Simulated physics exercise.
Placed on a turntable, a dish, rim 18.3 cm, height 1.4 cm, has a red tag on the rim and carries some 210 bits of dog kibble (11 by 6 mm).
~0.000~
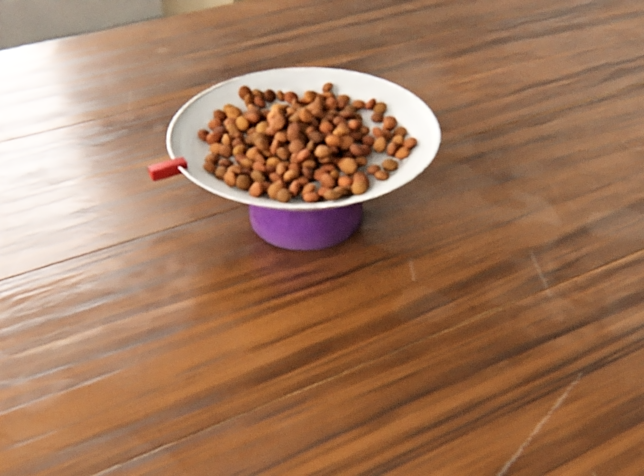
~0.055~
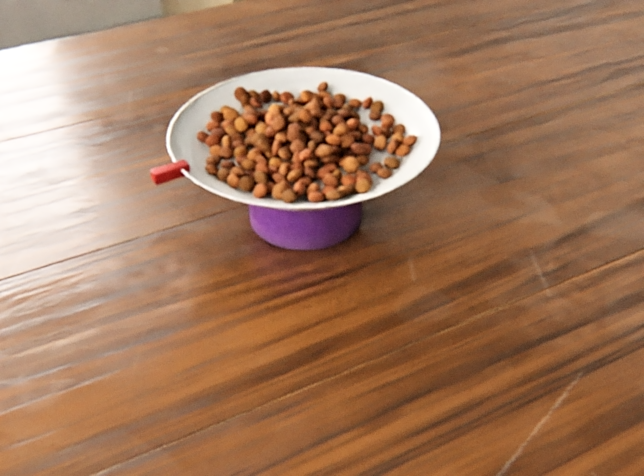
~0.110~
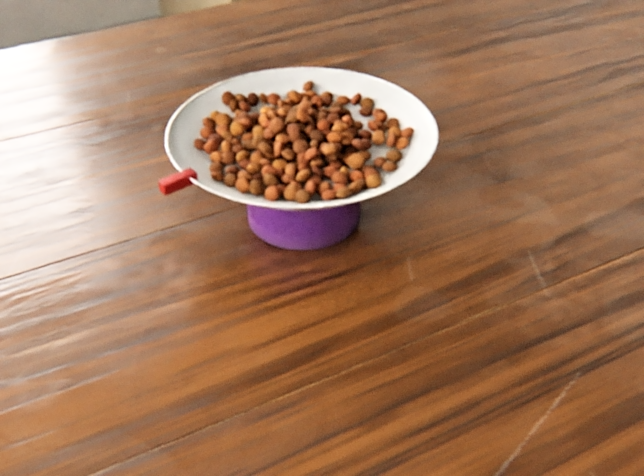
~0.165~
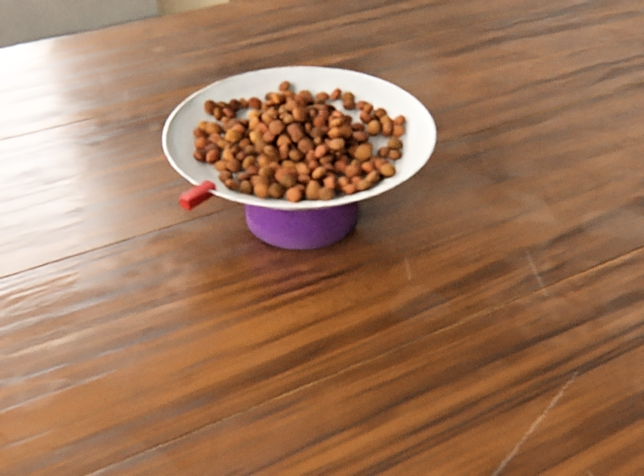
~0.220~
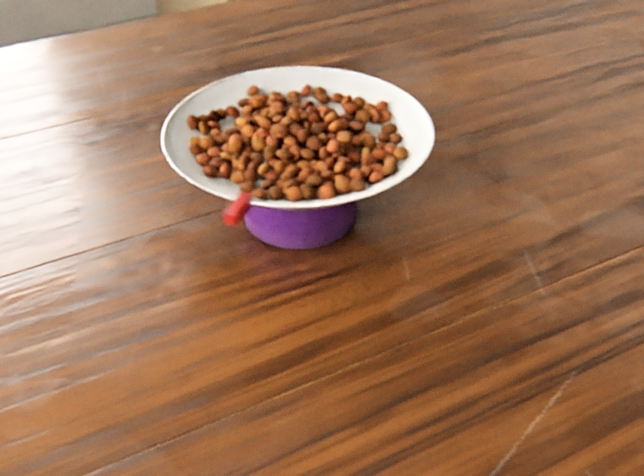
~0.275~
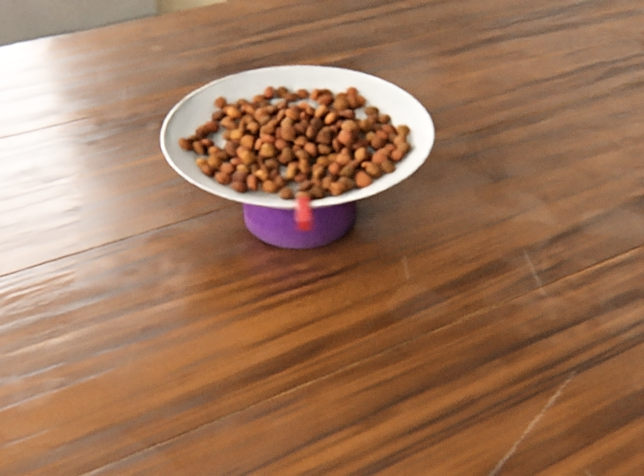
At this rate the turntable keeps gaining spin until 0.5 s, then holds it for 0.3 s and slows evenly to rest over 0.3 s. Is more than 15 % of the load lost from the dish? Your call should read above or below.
My call is above.
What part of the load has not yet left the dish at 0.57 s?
Something like 90 per cent is still there.
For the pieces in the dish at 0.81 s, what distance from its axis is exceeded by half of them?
Pretty close to 7.0 cm, I think.
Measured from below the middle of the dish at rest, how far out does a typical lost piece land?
It comes to close to 18 centimetres.
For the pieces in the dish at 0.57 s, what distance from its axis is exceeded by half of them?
Some 7.0 cm.
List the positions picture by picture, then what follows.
The first frame shows dish at (306, 208); turned 0 degrees, tag at (168, 166); top of the load at (281, 96).
The second frame shows dish at (306, 207); turned 3 degrees, tag at (170, 169); top of the load at (324, 96).
The third frame shows dish at (304, 207); turned 10 degrees, tag at (178, 179); top of the load at (295, 97).
The fourth frame shows dish at (302, 207); turned 23 degrees, tag at (198, 192); top of the load at (323, 97).
The fifth frame shows dish at (300, 207); turned 41 degrees, tag at (239, 206); top of the load at (276, 96).
The sixth frame shows dish at (300, 206); turned 65 degrees, tag at (304, 211); top of the load at (325, 94). It now spins about 1.3 times a second.
Then, at 0.57 s, dish 90 %, in the air 10 %; middle of the pieces not yet landed near (298, 130).
After 0.81 s, fallen behind where it stops 15 %, fallen left of where it stops 15 %, dish 20 %, fallen right of where it stops 15 %, fallen in front of where it stops 15 %, in the air 15 %; middle of the pieces not yet landed near (305, 137).
After 1.04 s, fallen behind where it stops 25 %, fallen left of where it stops 20 %, dish 10 %, fallen right of where it stops 20 %, fallen in front of where it stops 20 %; middle of the pieces not yet landed near (303, 145).
Then, at 1.25 s, fallen behind where it stops 25 %, fallen left of where it stops 20 %, dish 10 %, fallen right of where it stops 25 %, fallen in front of where it stops 20 %; middle of the pieces not yet landed near (291, 145).
At rest (1.6 s), fallen behind where it stops 25 %, fallen left of where it stops 20 %, dish 10 %, fallen right of where it stops 25 %, fallen in front of where it stops 20 %.
